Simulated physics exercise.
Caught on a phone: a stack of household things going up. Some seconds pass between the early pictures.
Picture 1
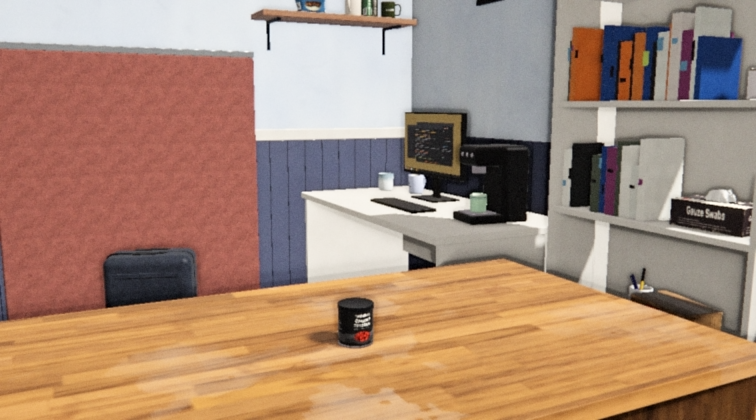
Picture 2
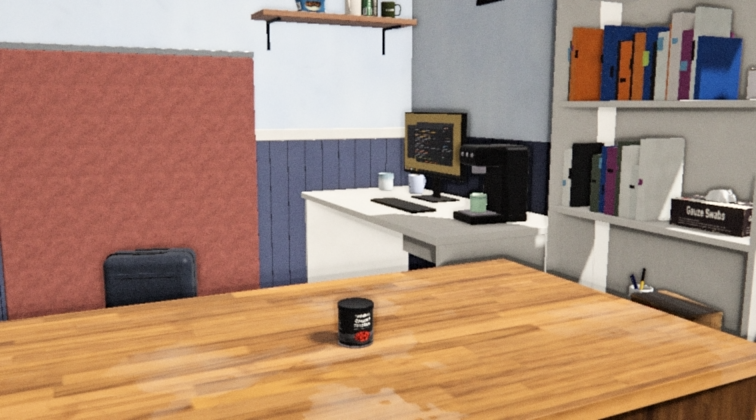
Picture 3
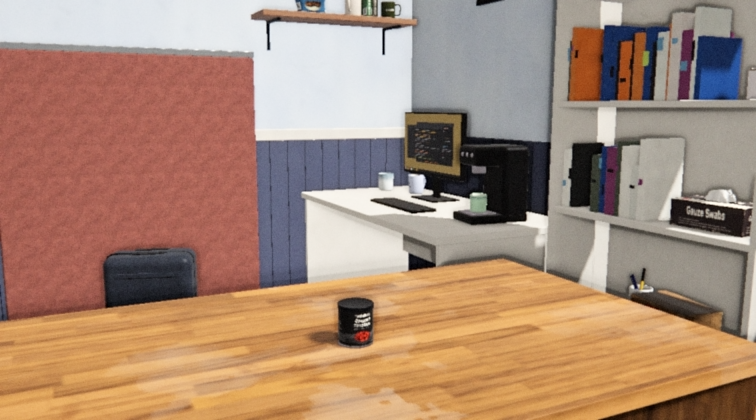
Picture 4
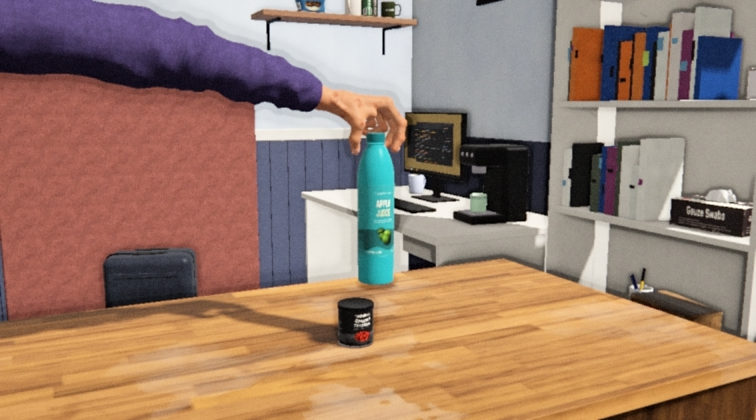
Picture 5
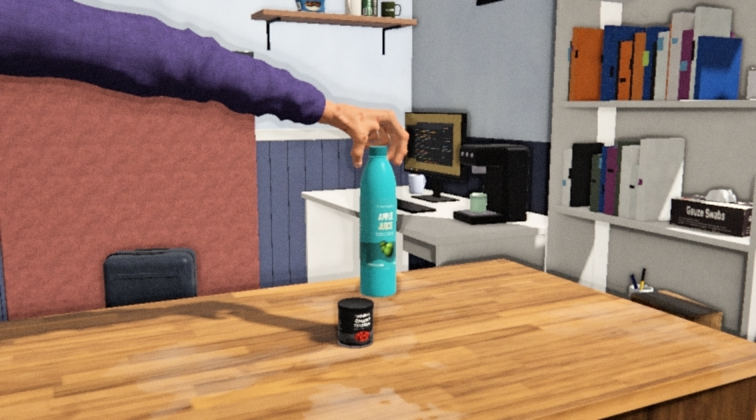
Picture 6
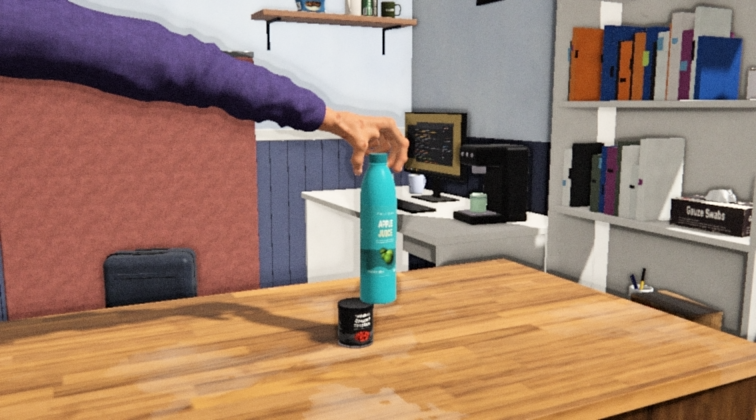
A purple-sleeved arm brings in a turquoise bottle and lowers it to a black tin.
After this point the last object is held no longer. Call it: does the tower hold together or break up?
It breaks up.
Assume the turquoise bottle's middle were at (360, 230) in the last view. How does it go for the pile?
Result: Pile standing.
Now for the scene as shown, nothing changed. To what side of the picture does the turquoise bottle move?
Observed: The object is displaced in the rightward direction.
Then, 0.40 s later than the last frame, turquoise bottle tilted by 25° near (405, 235).
Then, 0.50 s later than the last frame, turquoise bottle now fallen.
Then, 0.60 s later than the last frame, things are still on the move.
Then, 1.30 s later than the last frame, nothing new.
When it is over, fallen, turquoise bottle; black tin as before. End places, in pixels of the last picture, turquoise bottle near (461, 311). The pile comes apart.
